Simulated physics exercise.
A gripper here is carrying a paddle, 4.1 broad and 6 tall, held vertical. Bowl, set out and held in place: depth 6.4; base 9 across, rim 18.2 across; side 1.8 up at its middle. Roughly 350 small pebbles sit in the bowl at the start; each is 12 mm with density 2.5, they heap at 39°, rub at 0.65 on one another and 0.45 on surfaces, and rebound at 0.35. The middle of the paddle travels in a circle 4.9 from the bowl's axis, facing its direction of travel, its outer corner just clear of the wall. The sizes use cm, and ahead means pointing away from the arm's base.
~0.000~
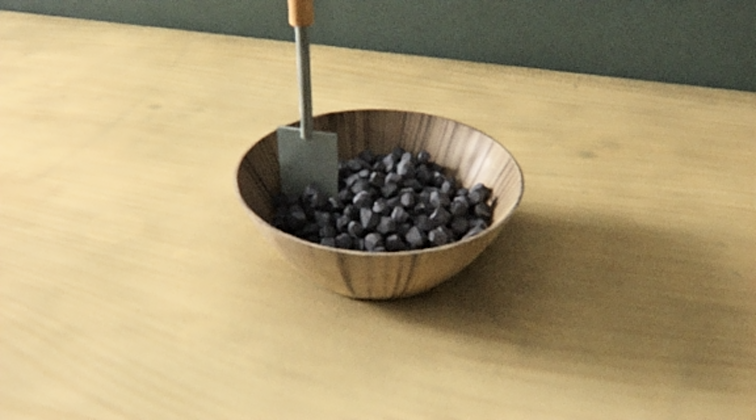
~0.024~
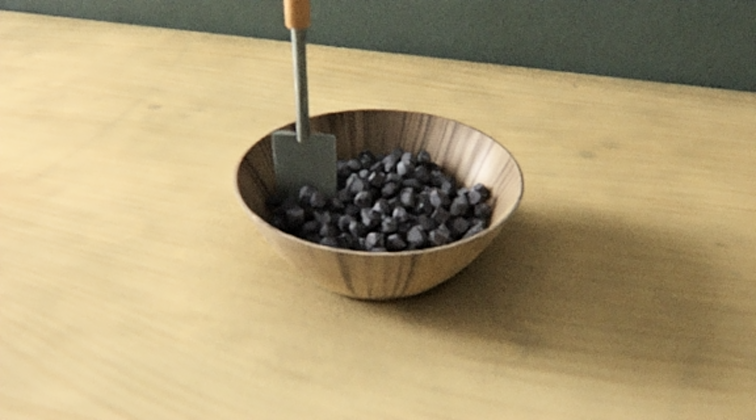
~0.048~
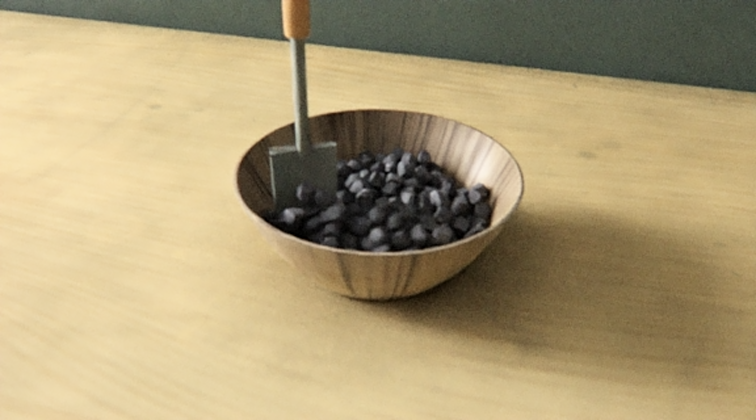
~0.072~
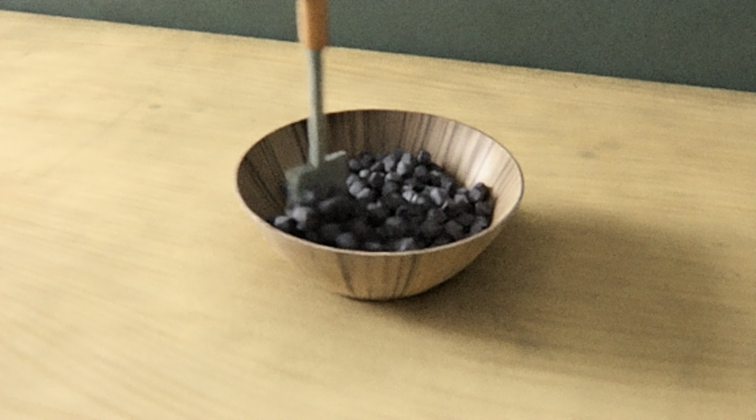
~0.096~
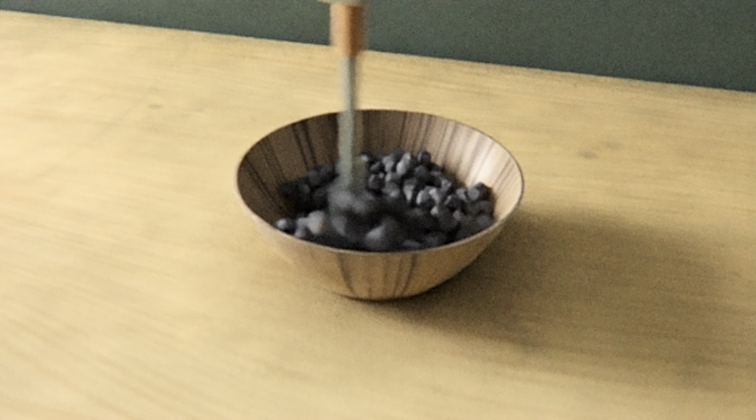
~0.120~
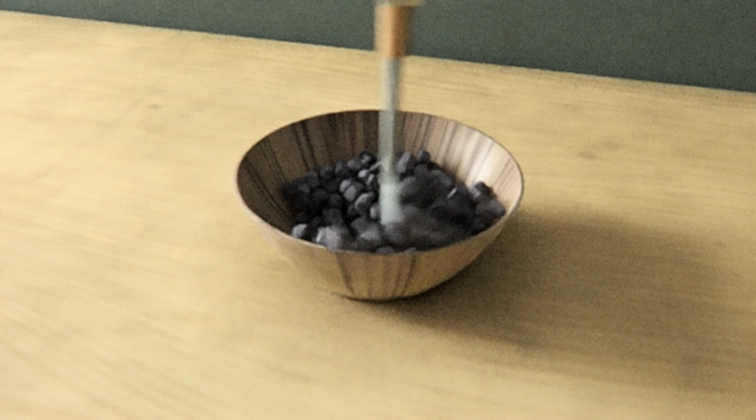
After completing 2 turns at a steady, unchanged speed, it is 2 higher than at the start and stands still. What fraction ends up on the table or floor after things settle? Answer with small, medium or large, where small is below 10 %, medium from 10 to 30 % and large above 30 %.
It is large.
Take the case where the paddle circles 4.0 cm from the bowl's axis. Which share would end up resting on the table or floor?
It would be near 45 per cent.
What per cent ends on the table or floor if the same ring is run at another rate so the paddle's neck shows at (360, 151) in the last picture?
About 35 %.
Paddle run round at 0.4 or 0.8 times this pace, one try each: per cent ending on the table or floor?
I'd expect near 20 per cent, then near 40 per cent.
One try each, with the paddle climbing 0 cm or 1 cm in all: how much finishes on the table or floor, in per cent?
Near 60 in a hundred, then 50 in a hundred.
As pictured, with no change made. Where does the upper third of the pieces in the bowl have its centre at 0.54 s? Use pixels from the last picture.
Estimated centre: (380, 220).
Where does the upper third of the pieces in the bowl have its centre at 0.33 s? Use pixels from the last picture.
(298, 172), roughly.
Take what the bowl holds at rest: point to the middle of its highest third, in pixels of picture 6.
Looks like roughly (367, 219) to me.
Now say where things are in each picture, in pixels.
The paddle neck at (306, 109), 0° round; upper third of the load around (384, 201), from x 280 to 480, top at y 155; 349 in the bowl, in the first frame.
The paddle neck at (303, 113), 8° round; upper third of the load around (381, 202), from x 275 to 480, top at y 155, in the second frame.
The paddle neck at (302, 125), 31° round; upper third of the load around (383, 208), from x 270 to 485, top at y 155, in the third frame.
The paddle neck at (318, 139), 58° round; upper third of the load around (387, 210), from x 275 to 485, top at y 155, in the fourth frame.
The paddle neck at (351, 149), 85° round; upper third of the load around (399, 213), from x 285 to 485, top at y 155, in the fifth frame.
The paddle neck at (391, 151), 112° round; upper third of the load around (418, 209), from x 290 to 495, top at y 155; 347 in the bowl, 2 in flight or on the tool, in the sixth frame.
After 0.33 s, 346° round, highest piece 12 above the table; 251 in the bowl, 33 on the table or floor, 65 in flight or on the tool.
After 0.54 s, 220° round, highest piece 9 above the table; 207 in the bowl, 127 on the table or floor, 15 in flight or on the tool.
After 0.85 s, 0° round, highest piece 4 above the table; 204 in the bowl, 145 on the table or floor.
After 1.55 s, 0° round, highest piece 4 above the table; 204 in the bowl, 145 on the table or floor.
In the end, 204 in the bowl, 145 on the table or floor. That is 42 % on the table or floor.
